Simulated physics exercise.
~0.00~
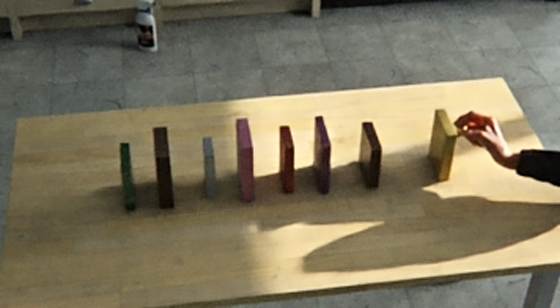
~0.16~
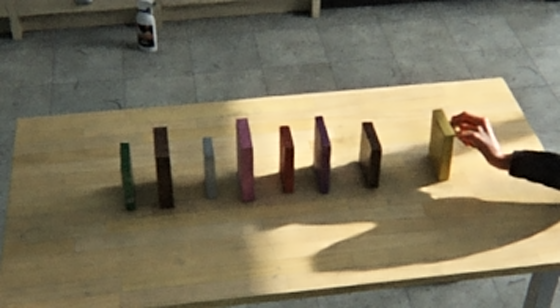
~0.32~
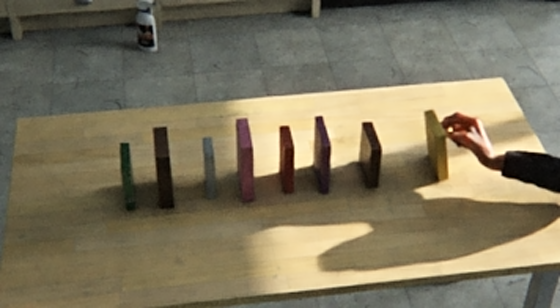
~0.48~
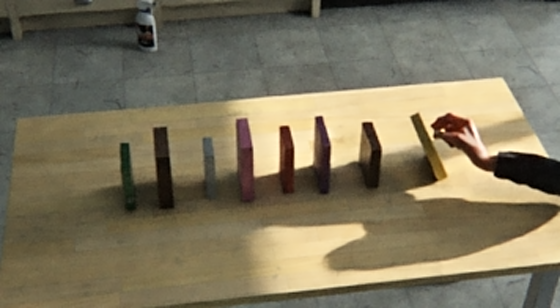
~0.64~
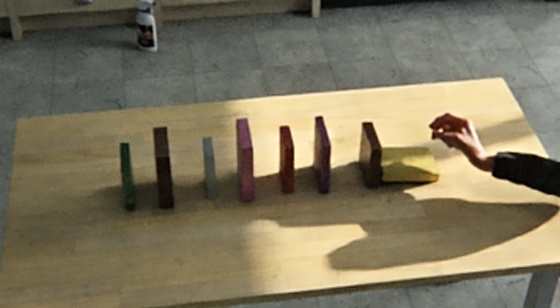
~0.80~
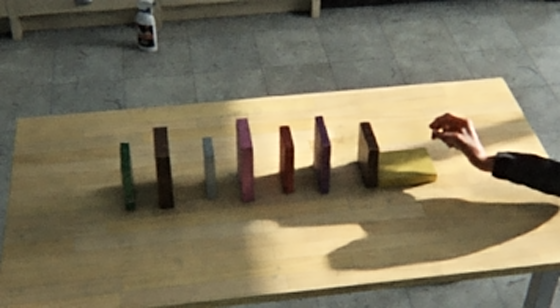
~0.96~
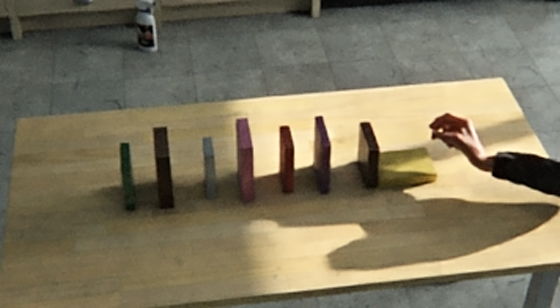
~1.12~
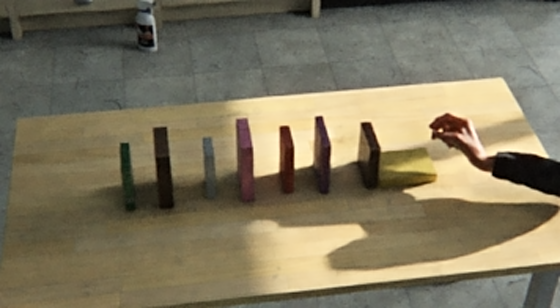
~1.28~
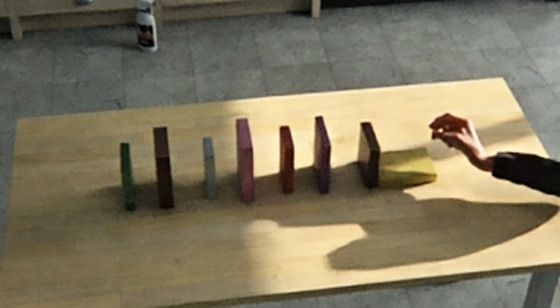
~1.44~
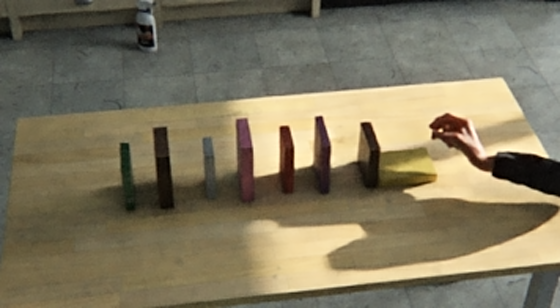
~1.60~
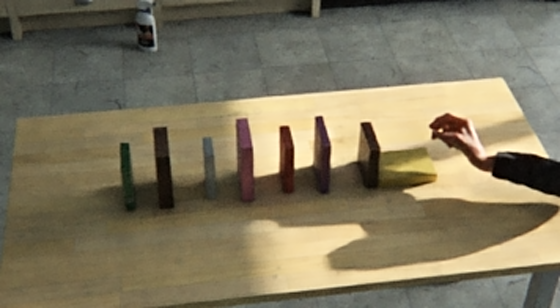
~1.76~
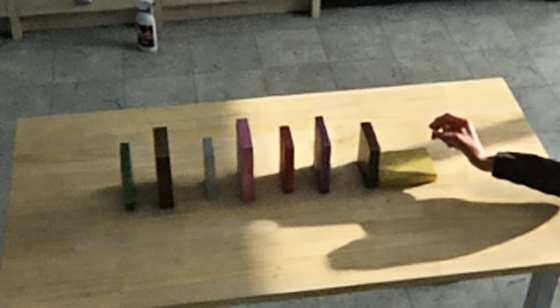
A yellow board, nudged by a hand, falls left flat, and the other upright pieces stay standing.
